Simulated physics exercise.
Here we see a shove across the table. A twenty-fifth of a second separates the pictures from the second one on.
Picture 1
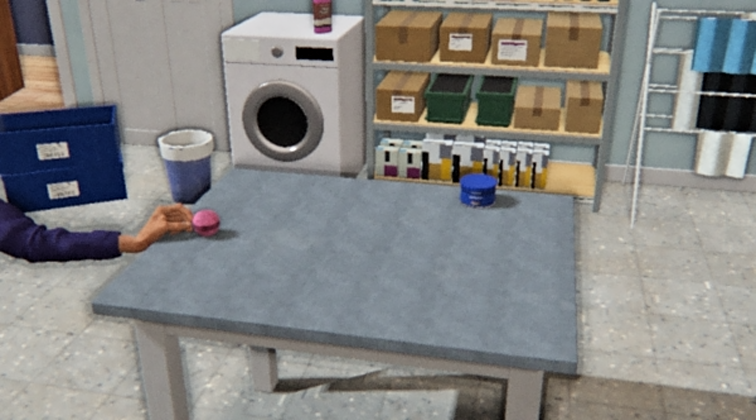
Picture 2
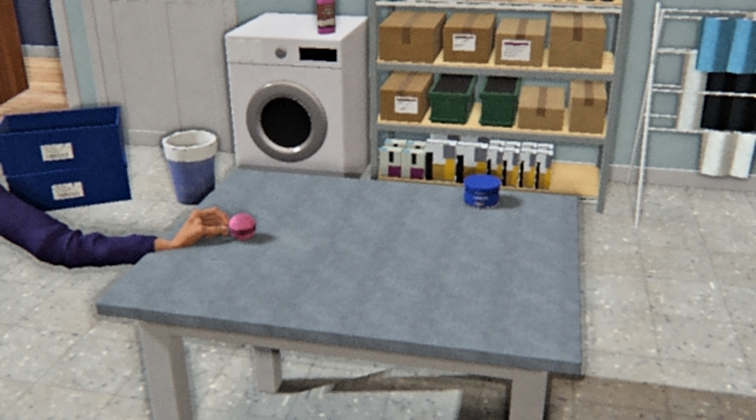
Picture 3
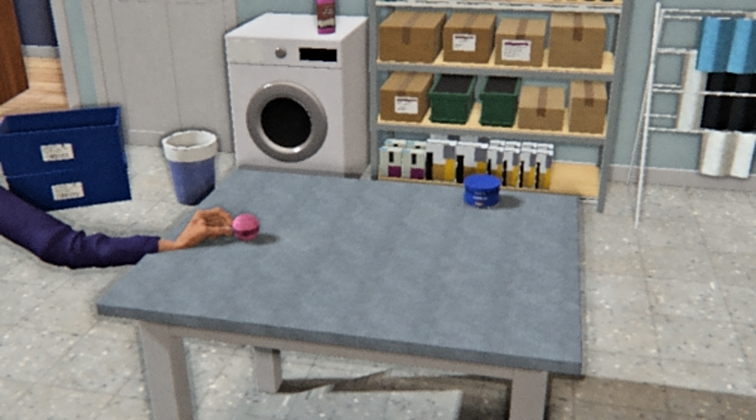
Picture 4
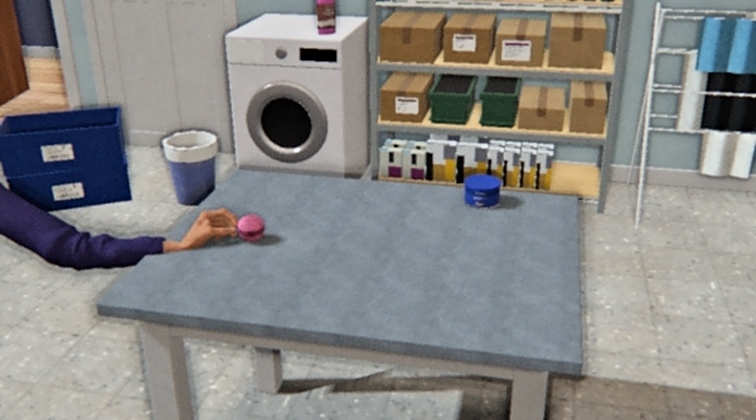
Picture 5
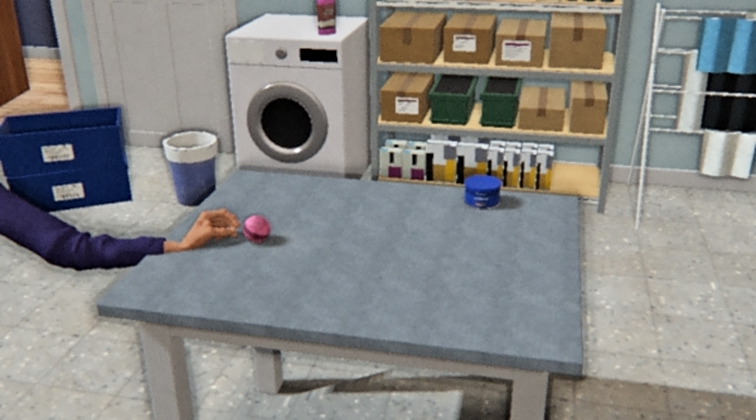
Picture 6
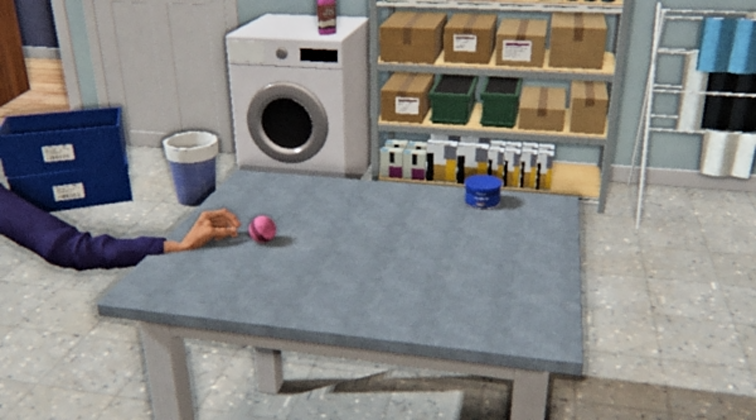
The footage shows a hand in a purple sleeve pushing a small pink ball rightward across a gray table near a blue container; the hand then stays back as the ball rolls a short way farther right.
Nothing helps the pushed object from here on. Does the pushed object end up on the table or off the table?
Short of the brink.
Then, 0.20 s past the last view, pink ball displaced about its own width near (287, 232).
Then, 0.40 s past the last view, pink ball displaced well along near (308, 234).
Then, 0.60 s past the last view, pink ball displaced well along near (325, 236).
Then, 1.00 s past the last view, pink ball displaced well along near (348, 238).
Finally, moved from the start, pink ball. Final places as the last picture's camera would see them, pink ball near (356, 238).
